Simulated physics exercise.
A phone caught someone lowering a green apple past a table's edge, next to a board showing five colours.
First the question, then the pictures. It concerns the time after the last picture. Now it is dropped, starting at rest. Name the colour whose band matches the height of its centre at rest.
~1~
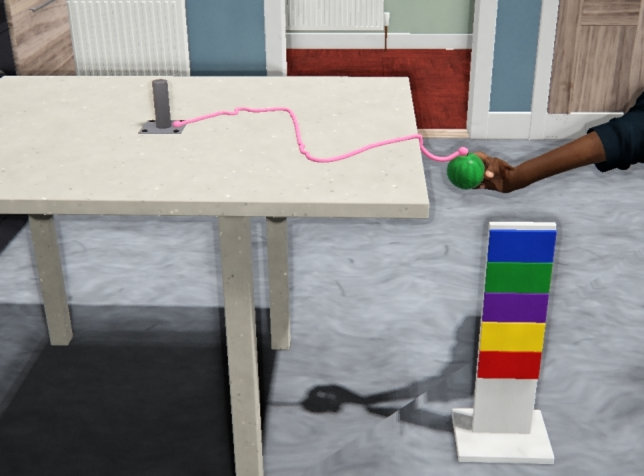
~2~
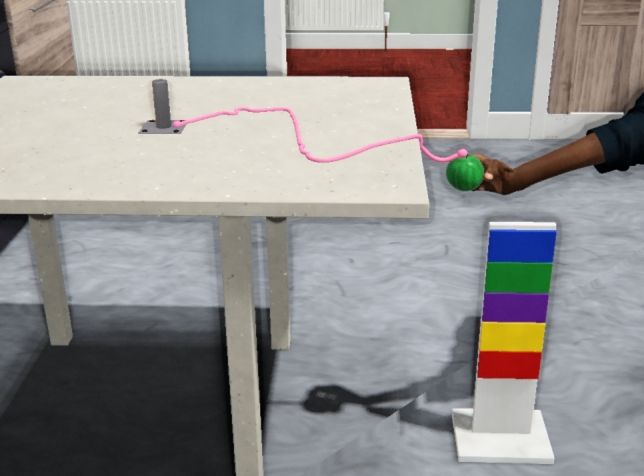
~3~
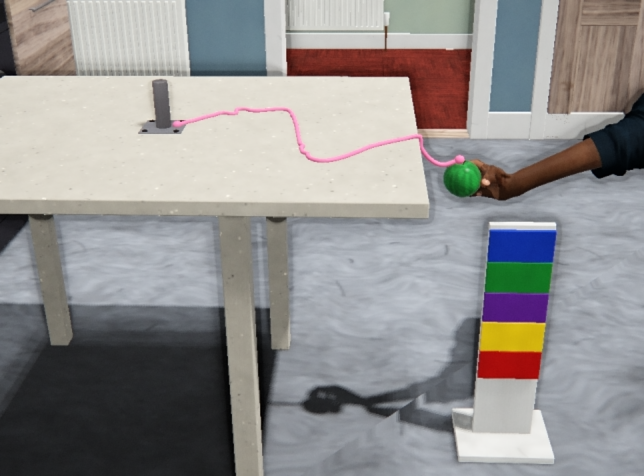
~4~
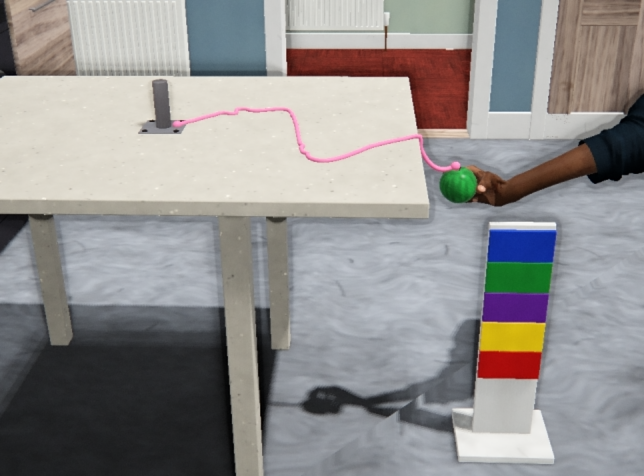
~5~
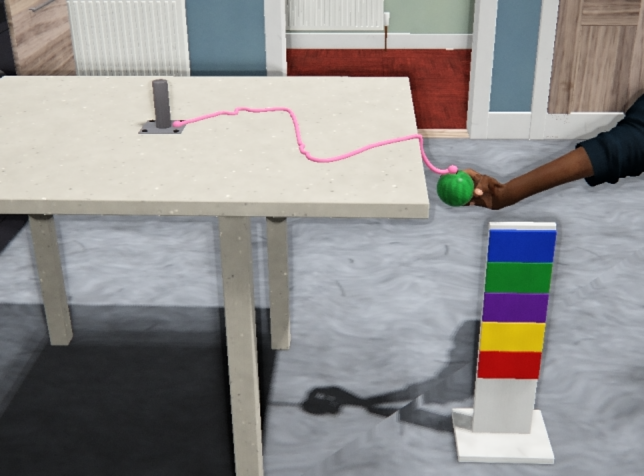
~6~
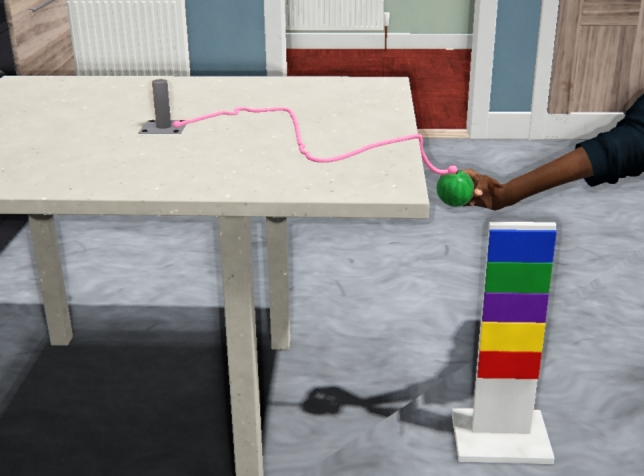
That would be red.
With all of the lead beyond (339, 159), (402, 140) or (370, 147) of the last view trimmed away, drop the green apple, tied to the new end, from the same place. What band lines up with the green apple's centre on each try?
In order of the tries: Blue; then purple; then green.
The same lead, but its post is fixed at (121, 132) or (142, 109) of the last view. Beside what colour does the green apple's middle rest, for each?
First try: Yellow; second try: Yellow.
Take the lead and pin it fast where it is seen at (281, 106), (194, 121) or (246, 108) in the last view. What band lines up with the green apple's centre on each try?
In order: Yellow; red; yellow.
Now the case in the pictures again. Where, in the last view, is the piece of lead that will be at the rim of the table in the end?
Look close to (299, 140) - that's the one.
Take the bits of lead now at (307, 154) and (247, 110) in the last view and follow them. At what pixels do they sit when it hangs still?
Near (415, 172) and (275, 127).
Soon after, apple near (416, 342); level with yellow.
Then, apple near (400, 343); level with red.
At rest, apple near (403, 351); level with red. Its middle rests at the red band.
